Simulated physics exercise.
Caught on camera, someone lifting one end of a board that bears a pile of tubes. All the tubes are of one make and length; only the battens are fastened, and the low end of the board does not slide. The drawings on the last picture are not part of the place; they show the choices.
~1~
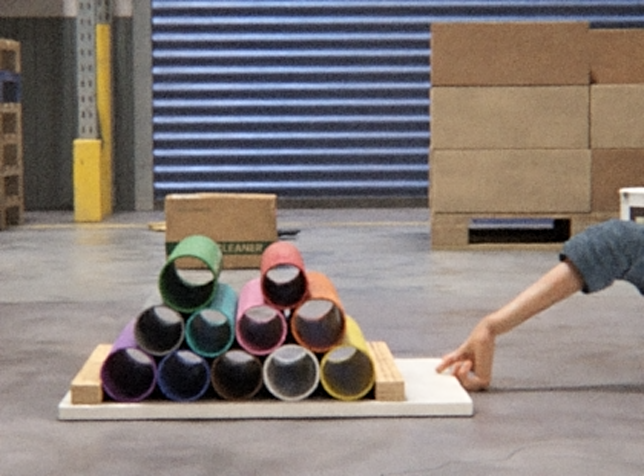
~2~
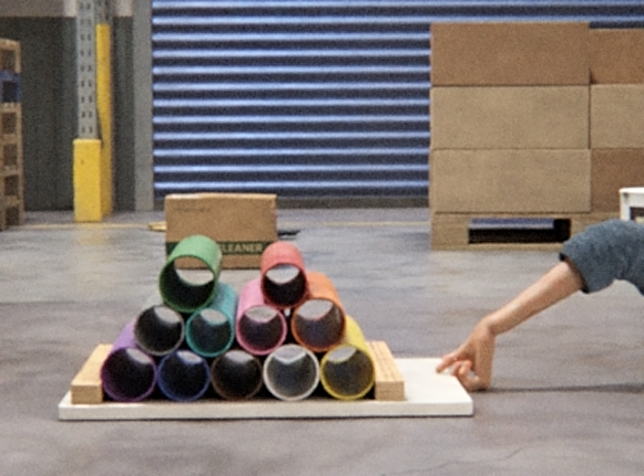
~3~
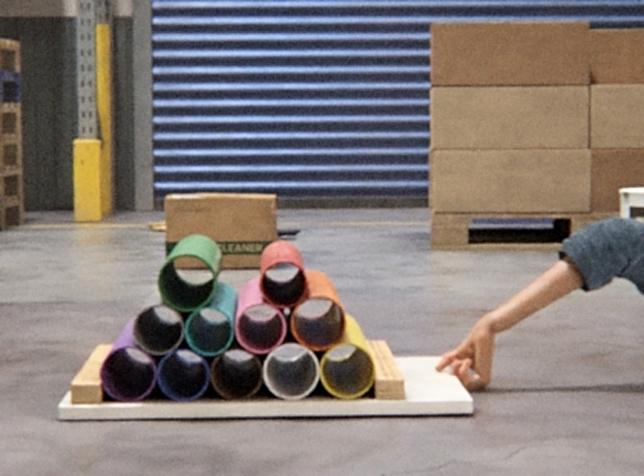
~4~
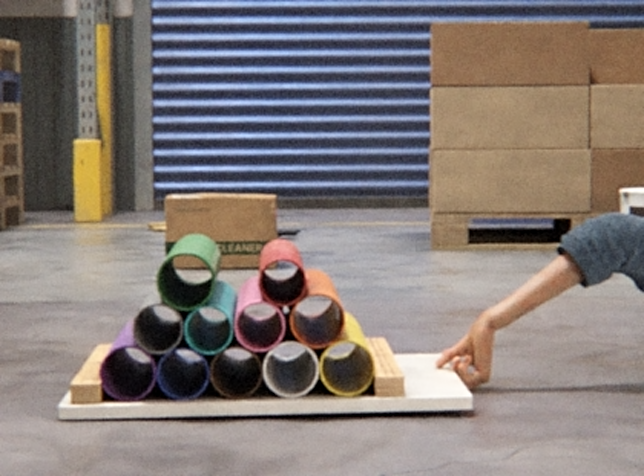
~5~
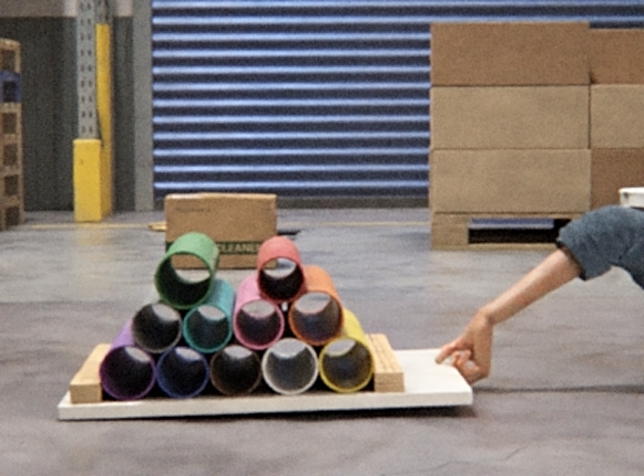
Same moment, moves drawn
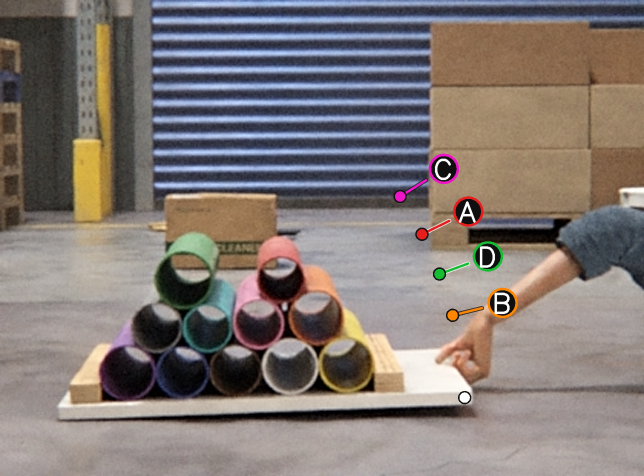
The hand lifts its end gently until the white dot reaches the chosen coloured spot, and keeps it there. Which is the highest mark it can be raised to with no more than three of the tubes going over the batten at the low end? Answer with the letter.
At most to A.
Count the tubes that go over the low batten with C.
With C, six.
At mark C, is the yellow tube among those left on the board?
The yellow tube: Yes.
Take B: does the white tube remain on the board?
Yes, with B.
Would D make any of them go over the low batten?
No, at D.
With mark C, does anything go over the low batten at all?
At C: Yes.
On the copy, A at (422, 234); B at (452, 315); C at (400, 197); D at (440, 274); the white dot at (465, 398).
On A. First, board at 16°.
Then, board at 26°.
Finally, board at 26°, none over the low batten.
By contrast, B none over the low batten; C six over the low batten; D none over the low batten.
